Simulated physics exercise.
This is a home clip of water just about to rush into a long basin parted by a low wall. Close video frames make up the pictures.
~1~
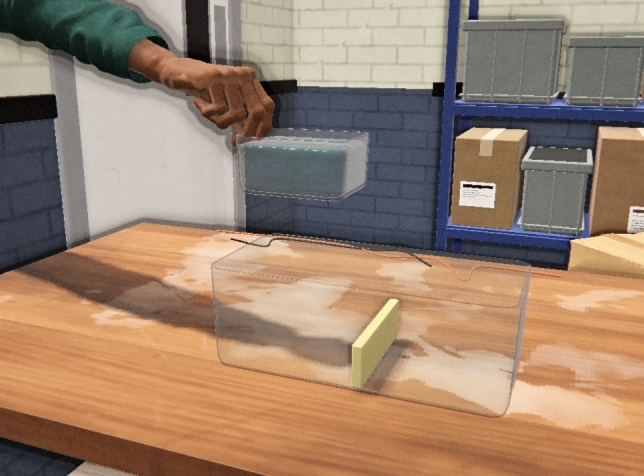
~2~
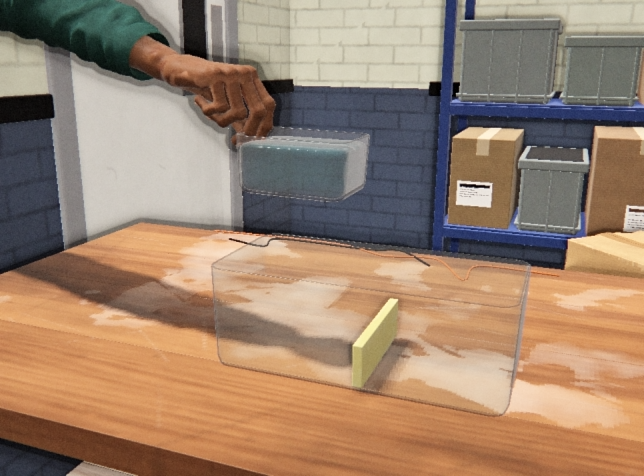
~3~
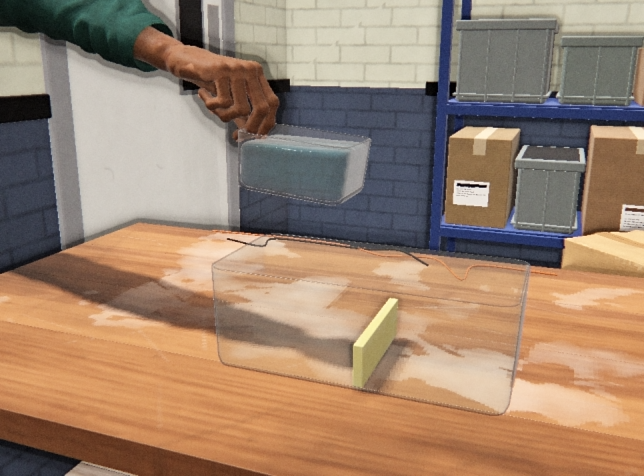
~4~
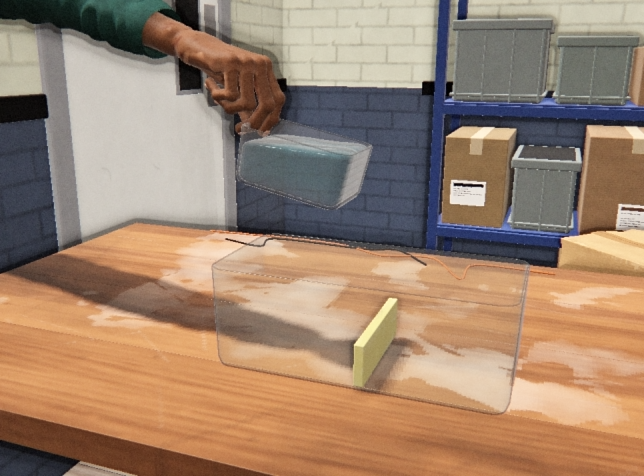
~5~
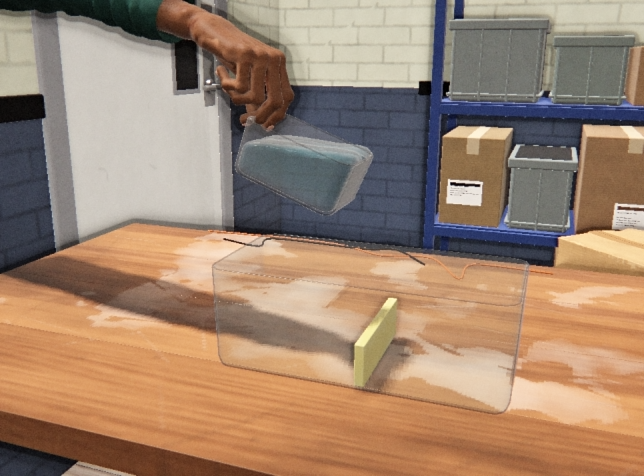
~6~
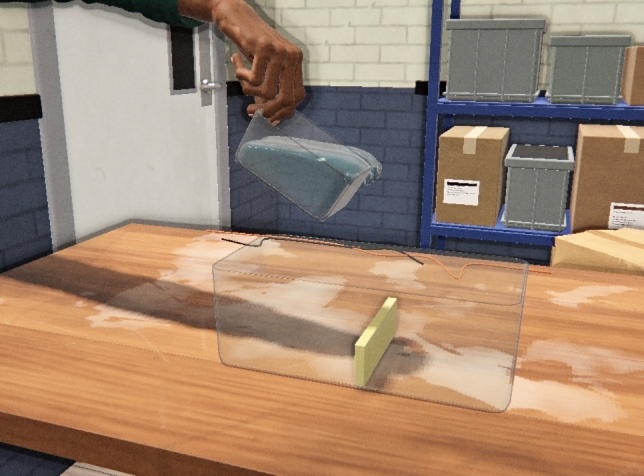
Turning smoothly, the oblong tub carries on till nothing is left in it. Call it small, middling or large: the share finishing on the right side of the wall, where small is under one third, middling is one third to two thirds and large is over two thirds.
Large.
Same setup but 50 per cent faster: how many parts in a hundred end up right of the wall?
Somewhere near 70 percent.
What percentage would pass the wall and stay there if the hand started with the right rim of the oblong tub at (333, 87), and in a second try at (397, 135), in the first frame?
Estimate, in order: 65 and 95 per cent.
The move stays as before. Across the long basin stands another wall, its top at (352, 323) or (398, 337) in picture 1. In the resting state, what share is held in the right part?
Try 1: Some 85 %; try 2: 60 %.
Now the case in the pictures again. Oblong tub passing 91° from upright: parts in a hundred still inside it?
Roughly 15 in a hundred.
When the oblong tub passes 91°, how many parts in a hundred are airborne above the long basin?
Estimated: 30 per cent or thereabouts.
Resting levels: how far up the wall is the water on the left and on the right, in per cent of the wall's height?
On the left it is 10 per cent, on the right 40.
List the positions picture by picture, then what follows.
In the first frame, it leans 0°; its right rim is at (358, 139); the water meets the walls at (256, 141) and (358, 146); the long basin's rim runs from (240, 250) to (526, 286); the wall's top is at (377, 322).
In the second frame, it leans 1°; its right rim is at (359, 141); the water meets the walls at (257, 140) and (359, 147).
In the third frame, it leans 5°; its right rim is at (360, 145); the water meets the walls at (258, 139) and (359, 148).
In the fourth frame, it leans 12°; its right rim is at (362, 153); the water meets the walls at (259, 139) and (362, 151).
In the fifth frame, it leans 21°; its right rim is at (363, 162); the water meets the walls at (259, 141) and (366, 157); 2 per cent is over the edge.
In the sixth frame, it leans 31°; its right rim is at (362, 174); the water meets the walls at (258, 141) and (365, 166); 8 per cent is over the edge.
A moment on, the oblong tub is tipped on its side and 17 per cent is still to pour, 1 is left of the wall and 53 right of it.
Next, the oblong tub is tipped right over and 3 per cent is still to pour, 17 is left of the wall and 77 right of it.
Then the oblong tub is tipped right over and 0 per cent is still to pour, 22 is left of the wall and 77 right of it.
Later the oblong tub is tipped right over and 0 per cent is still to pour, 22 is left of the wall and 77 right of it.
In the end 22 per cent lies left of the wall, 77 right of it and 1 outside.
